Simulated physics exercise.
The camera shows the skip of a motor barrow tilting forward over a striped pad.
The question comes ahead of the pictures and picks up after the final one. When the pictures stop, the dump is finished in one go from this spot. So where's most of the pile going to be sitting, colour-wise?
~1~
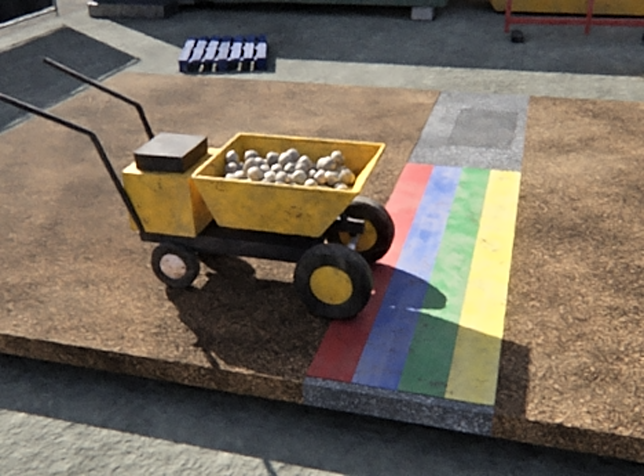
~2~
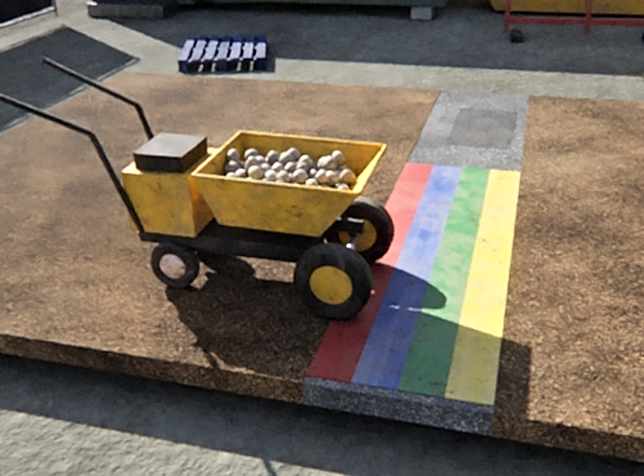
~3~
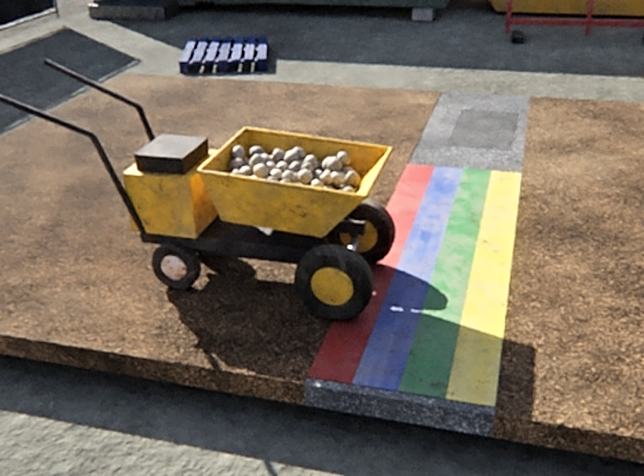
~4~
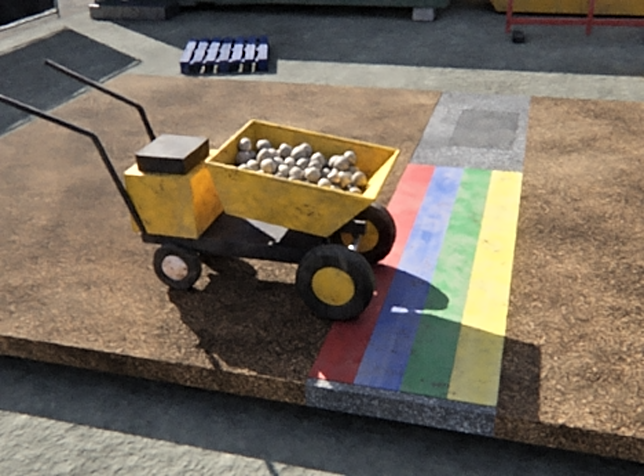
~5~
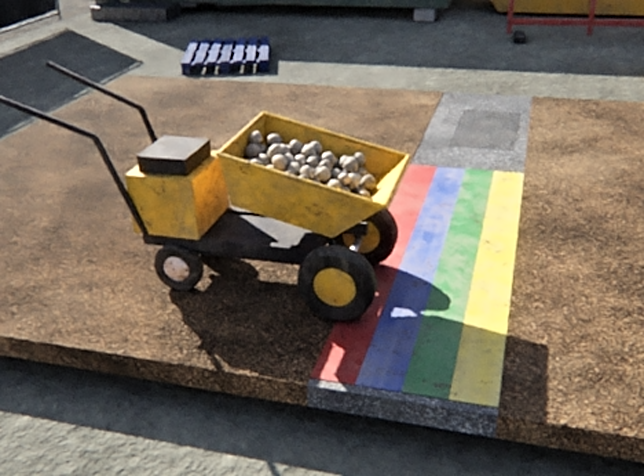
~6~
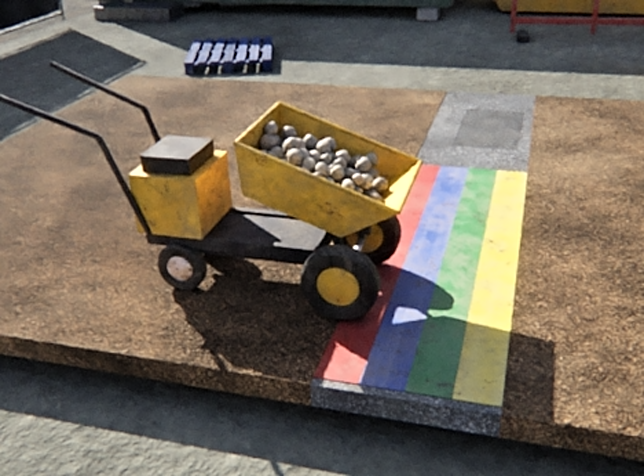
Most of it sits on yellow.
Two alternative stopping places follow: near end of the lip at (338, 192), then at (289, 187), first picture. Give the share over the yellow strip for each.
Around 30 % the first time and around 10 % the second.
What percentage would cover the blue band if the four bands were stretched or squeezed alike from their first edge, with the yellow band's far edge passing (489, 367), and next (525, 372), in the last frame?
Shares in order: Close to 0 %; close to 0 %.
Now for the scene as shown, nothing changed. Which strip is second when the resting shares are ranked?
The green one is second.
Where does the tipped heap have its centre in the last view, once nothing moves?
Last view, centre at rest - approx. (497, 302).
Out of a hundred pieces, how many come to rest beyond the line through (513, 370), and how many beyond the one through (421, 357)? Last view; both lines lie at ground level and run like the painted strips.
In order: Near 30 %, then 80 %.
Soon after the last picture, skip tipped steeply; all in the skip.
A little later, skip tipped right over; most in the skip; a small part over the green strip; about a quarter over the yellow strip; a stray few off the paint.
Later still, skip tipped right over; about a quarter in the skip; about a quarter over the green strip; about a third over the yellow strip; about a quarter off the paint.
At rest, skip tipped right over; about a quarter in the skip; none over the red strip; none over the blue strip; about a quarter over the green strip; about a third over the yellow strip; about a quarter off the paint.
